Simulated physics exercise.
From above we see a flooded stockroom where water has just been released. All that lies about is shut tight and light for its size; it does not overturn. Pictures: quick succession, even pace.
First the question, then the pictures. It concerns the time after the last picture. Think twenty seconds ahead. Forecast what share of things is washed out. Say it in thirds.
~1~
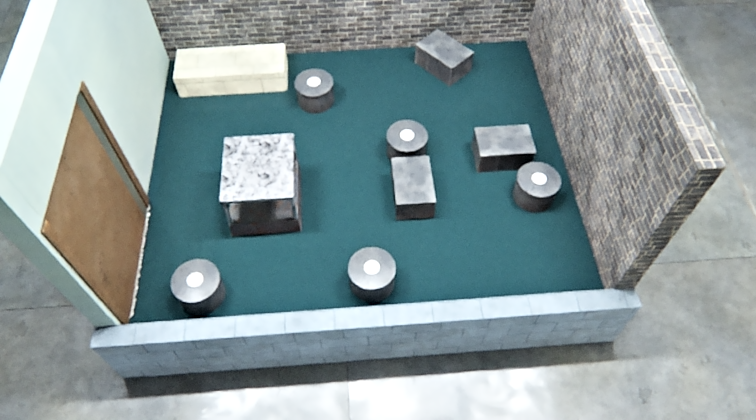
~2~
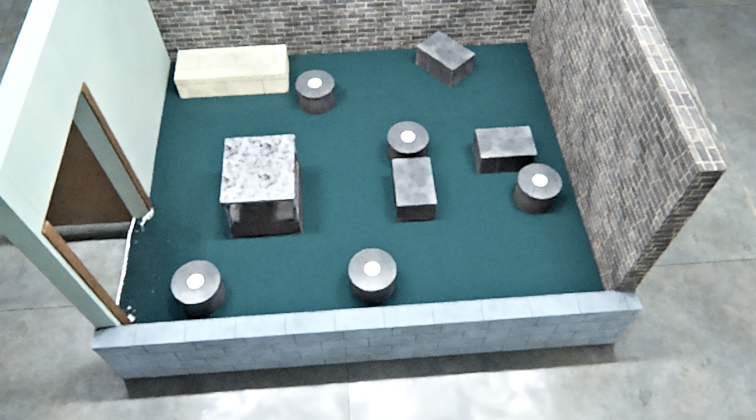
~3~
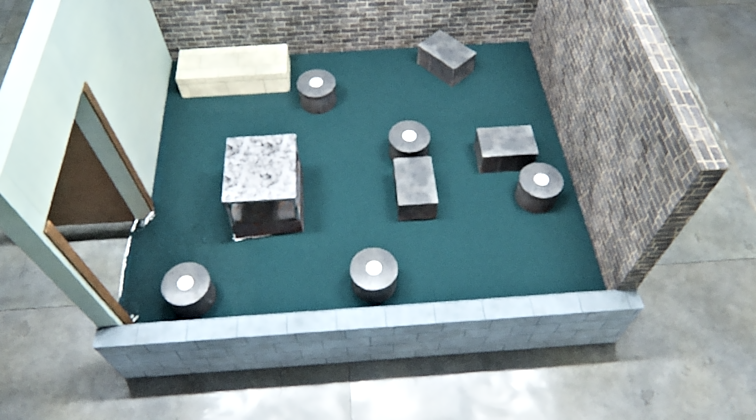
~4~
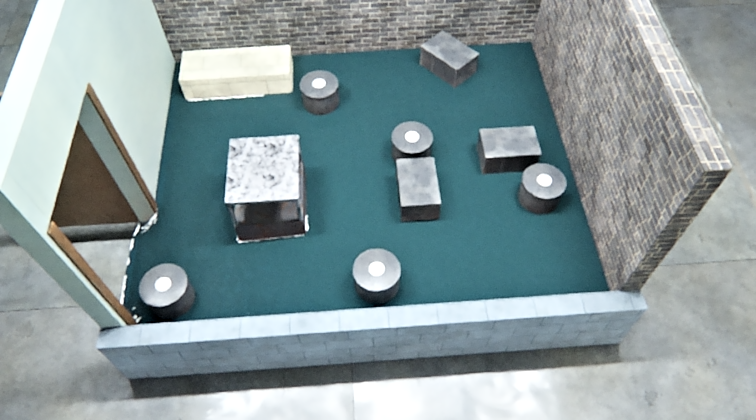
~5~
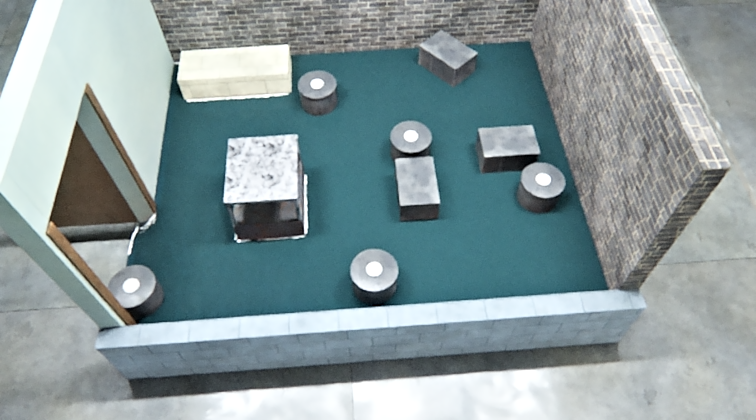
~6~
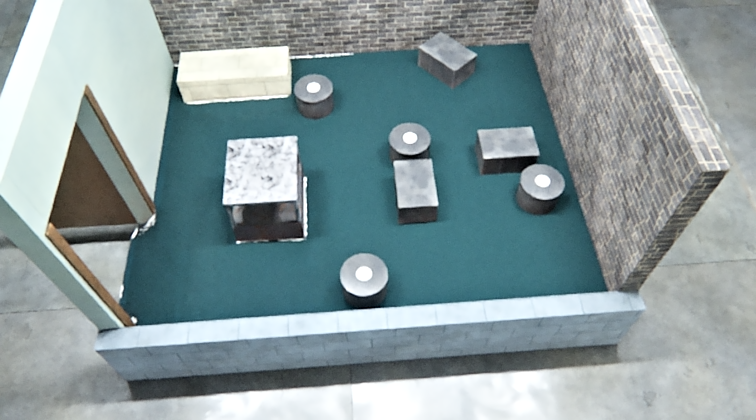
The fraction ends up in the one-to-two-thirds band.
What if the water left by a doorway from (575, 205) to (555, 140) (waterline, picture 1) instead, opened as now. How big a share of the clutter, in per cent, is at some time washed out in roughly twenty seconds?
Roughly 80 %.
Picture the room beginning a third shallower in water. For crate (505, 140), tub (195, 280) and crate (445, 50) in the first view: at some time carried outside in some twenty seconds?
Result per object, as listed: Retained / washed away / retained.
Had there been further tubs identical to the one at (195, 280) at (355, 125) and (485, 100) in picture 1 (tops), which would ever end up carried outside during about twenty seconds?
Result, in order - escaped, stuck.
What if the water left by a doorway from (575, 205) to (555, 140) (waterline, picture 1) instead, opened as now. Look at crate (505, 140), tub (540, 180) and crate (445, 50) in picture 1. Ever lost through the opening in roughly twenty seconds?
Going through them in turn: Escaped; escaped; escaped.
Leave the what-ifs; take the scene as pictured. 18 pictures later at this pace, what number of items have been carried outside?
All told, it is 2.
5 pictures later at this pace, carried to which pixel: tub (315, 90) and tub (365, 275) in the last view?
Near pixel (258, 109) and pixel (257, 292).
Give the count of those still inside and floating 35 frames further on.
Count: 4.
A moment on, 1 of 8 are out; 7 afloat.
Next, 2 of 8 are out; 6 afloat.
Later, 4 of 8 are out; 4 afloat.
In the end, 5 of 8 are out; 3 afloat.
